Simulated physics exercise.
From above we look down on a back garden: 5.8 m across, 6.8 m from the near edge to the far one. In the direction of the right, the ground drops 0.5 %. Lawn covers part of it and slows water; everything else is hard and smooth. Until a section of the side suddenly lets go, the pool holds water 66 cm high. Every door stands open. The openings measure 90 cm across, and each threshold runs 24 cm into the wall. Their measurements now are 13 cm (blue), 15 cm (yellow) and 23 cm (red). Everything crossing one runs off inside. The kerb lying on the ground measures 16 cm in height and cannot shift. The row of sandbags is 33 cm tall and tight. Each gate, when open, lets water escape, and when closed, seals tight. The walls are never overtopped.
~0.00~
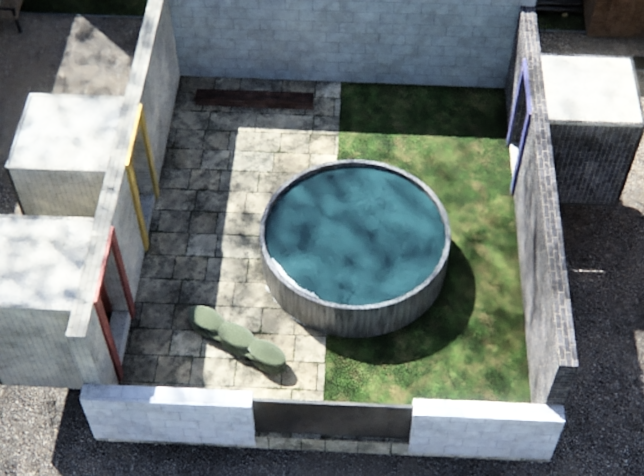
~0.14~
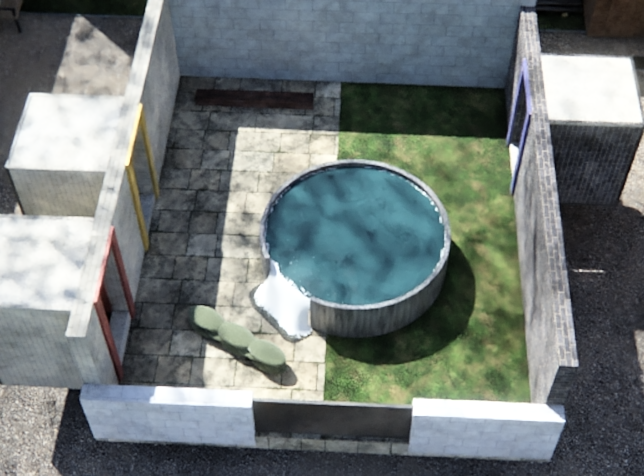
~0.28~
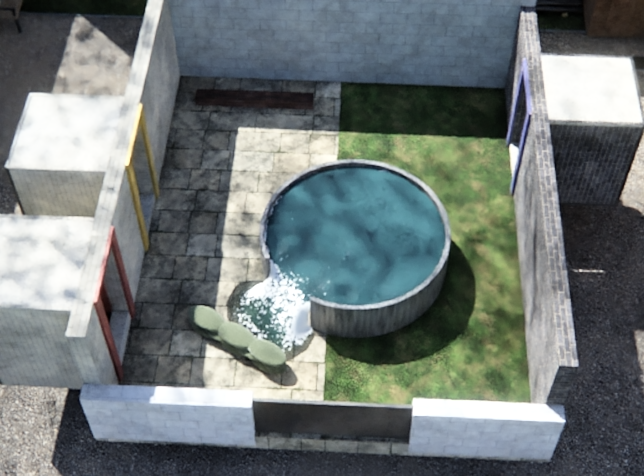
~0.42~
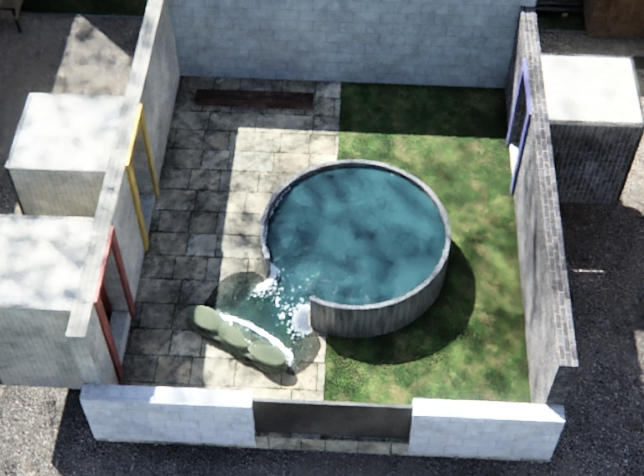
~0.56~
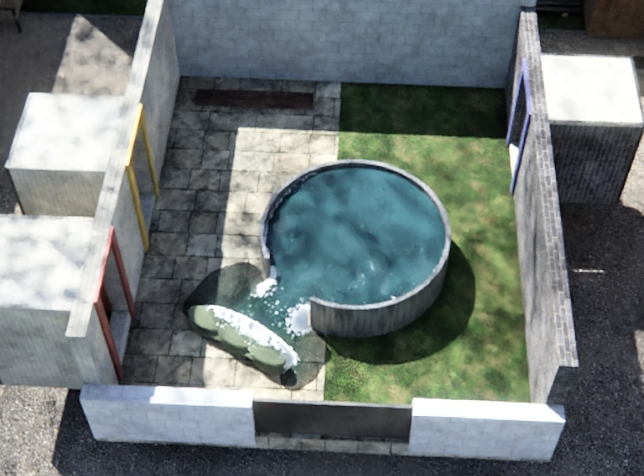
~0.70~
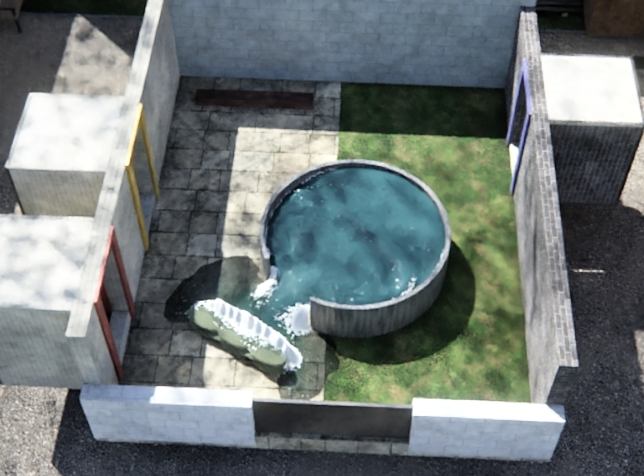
Water lies in a round grey-walled pool in a walled back garden, seen from high above by a still camera. Stone paving covers the left side and green lawn the right, with red and yellow doorways at left, a blue one at right, and a low, rounded green object near the pool. Water pours from a gap at the pool's lower left, foams against the green object and spreads leftward over the paving.
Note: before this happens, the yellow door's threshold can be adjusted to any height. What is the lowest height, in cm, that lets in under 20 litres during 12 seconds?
About 14 cm.
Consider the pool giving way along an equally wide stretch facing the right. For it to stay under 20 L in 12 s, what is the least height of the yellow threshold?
Close to 7.0 cm at the least.
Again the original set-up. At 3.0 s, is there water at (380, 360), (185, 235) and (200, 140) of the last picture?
Point by point, the first is awash, the second awash and the third awash.
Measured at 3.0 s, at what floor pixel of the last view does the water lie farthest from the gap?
Lab note: Front tip approx. at (180, 81).
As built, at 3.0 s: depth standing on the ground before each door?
In cm: Blue 0, yellow 18, red 8.
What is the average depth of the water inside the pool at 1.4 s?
Around 53 cm deep on average.
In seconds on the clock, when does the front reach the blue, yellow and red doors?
Blue at 7.5 s, yellow at 1.4 s, red at 1.3 s.
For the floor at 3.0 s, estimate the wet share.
The wet part is about 50 per cent.
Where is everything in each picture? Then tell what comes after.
In the first frame, still water, 66 cm deep, in the pool at (355, 233); the yellow door at (142, 179) is dry.
In the second frame, water pours out at (287, 300) and has run 0.4 m, to (289, 337); about 8 cm deep outside, 66 cm at the back.
In the third frame, the front is at (237, 324), 0.8 m from the gap at (287, 301); 0.9 m2 of floor is wet, 66 cm left at the back.
In the fourth frame, the front is at (210, 316), 1.0 m from the gap at (287, 301); 1.4 m2 of floor is wet, 66 cm left at the back.
In the fifth frame, water pours out at (287, 301) and has run 1.3 m, to (190, 312); about 8 cm deep outside, 66 cm at the back.
In the sixth frame, the front is at (170, 311), 1.6 m from the gap at (287, 301); 2.4 m2 of floor is wet, 66 cm left at the back; the yellow door at (142, 179), 2.8 m from the gap, is still 1.4 m from the nearest water.
After 1.4 s water covers 25 % of the floor, deepest (55 cm) near (252, 342); it has not reached the yellow door.
After 3.0 s water covers 50 % of the floor, deepest (39 cm) near (252, 342); 18 cm at the yellow door, 8 litres in over its 15 cm threshold.
After 12.0 s water covers 95 % of the floor, deepest (16 cm) near (511, 177); 7 cm at the yellow door, 13 litres in over its 15 cm threshold.
At the yellow door as built, the water arrived by 1.5 s and peaked near 18 cm at 2.4 s.
With a threshold of 12 cm, 37 litres would have come in within the 12 s; with 16 cm, 9 litres. So under 20 litres takes about 14 cm.
